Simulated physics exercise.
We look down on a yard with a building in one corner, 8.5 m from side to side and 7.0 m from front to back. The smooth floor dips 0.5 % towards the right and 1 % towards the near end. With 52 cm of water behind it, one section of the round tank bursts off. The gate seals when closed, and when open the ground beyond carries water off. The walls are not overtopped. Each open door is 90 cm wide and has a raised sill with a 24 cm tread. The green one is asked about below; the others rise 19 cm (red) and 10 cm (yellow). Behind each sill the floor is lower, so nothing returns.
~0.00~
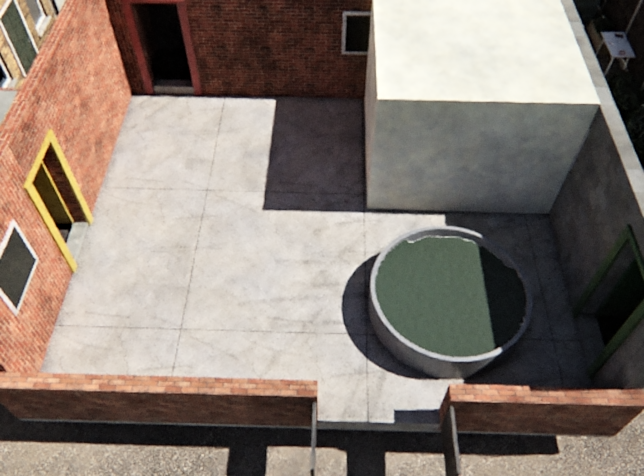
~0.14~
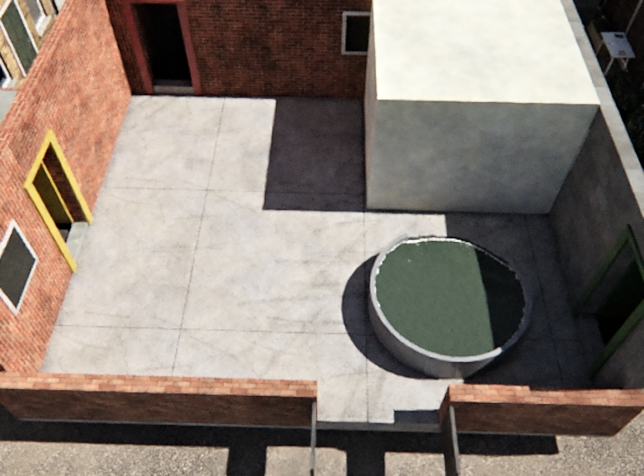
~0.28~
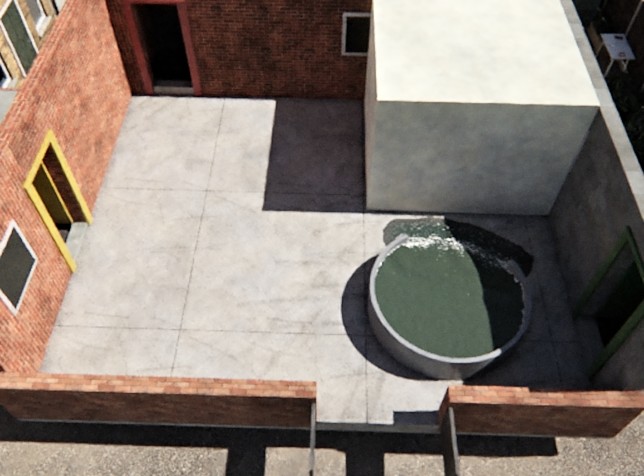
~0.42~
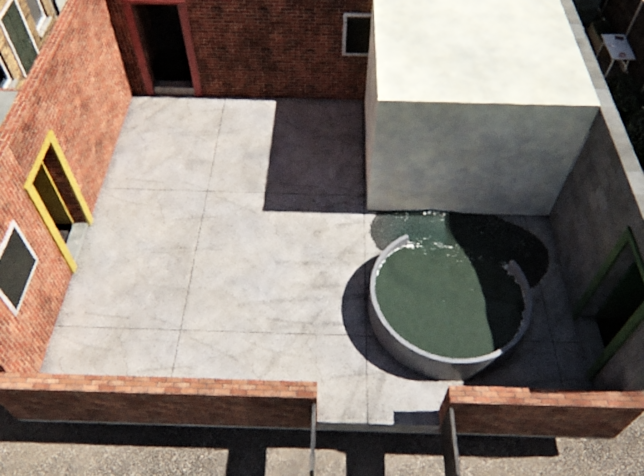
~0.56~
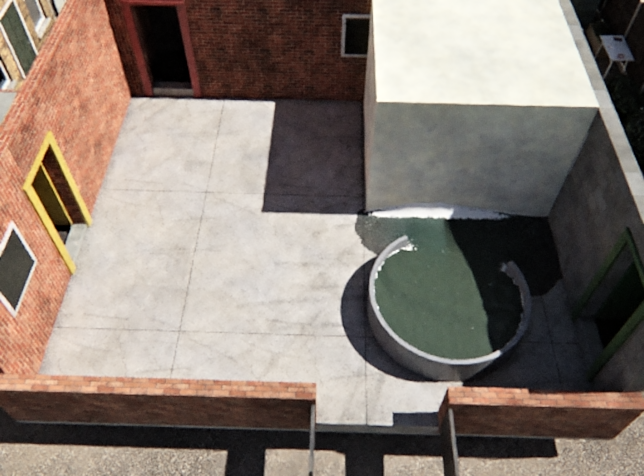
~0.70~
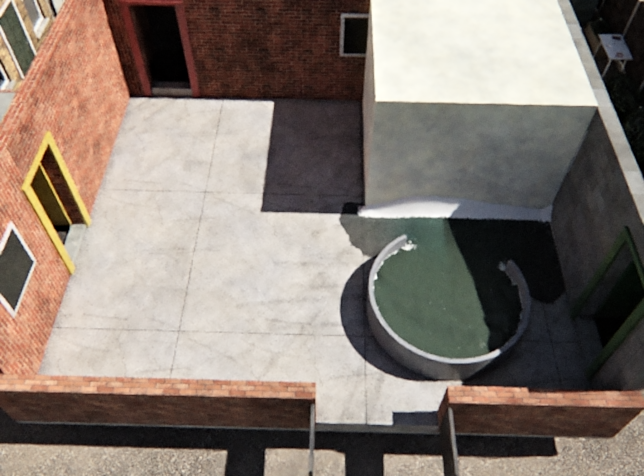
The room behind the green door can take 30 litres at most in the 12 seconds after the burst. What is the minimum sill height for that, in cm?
At least 11 cm or so.
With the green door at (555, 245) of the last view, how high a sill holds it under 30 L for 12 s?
About 31 cm.
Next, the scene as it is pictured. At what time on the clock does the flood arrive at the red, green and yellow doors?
Red not in the 12 s, green 1.8 s, yellow 4.5 s.
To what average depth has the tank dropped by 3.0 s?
Roughly 19 cm on average.
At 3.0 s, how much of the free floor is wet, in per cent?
Near 40 per cent is wet.
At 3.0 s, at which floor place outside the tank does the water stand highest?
Near (585, 414).
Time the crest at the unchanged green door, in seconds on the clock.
Around 6.5 s.
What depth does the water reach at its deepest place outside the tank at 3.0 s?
Roughly 38 cm.
After 1.4 s water covers 10 % of the floor, deepest (45 cm) near (546, 218); it has not reached the green door.
After 3.0 s water covers 40 % of the floor, deepest (38 cm) near (585, 414); 9 cm at the green door, 0 litres in over its 22 cm sill.
After 12.0 s water covers 75 % of the floor, deepest (14 cm) near (573, 414); 11 cm at the green door, 0 litres in over its 22 cm sill.
At the green door as built, the water arrived by 1.9 s and peaked near 16 cm at 6.4 s.
Run again over the same 12 s with other heights there, 53 litres in over 9.5 cm, 12 litres over 13 cm. The limit of 30 litres is kept from about 11 cm up.
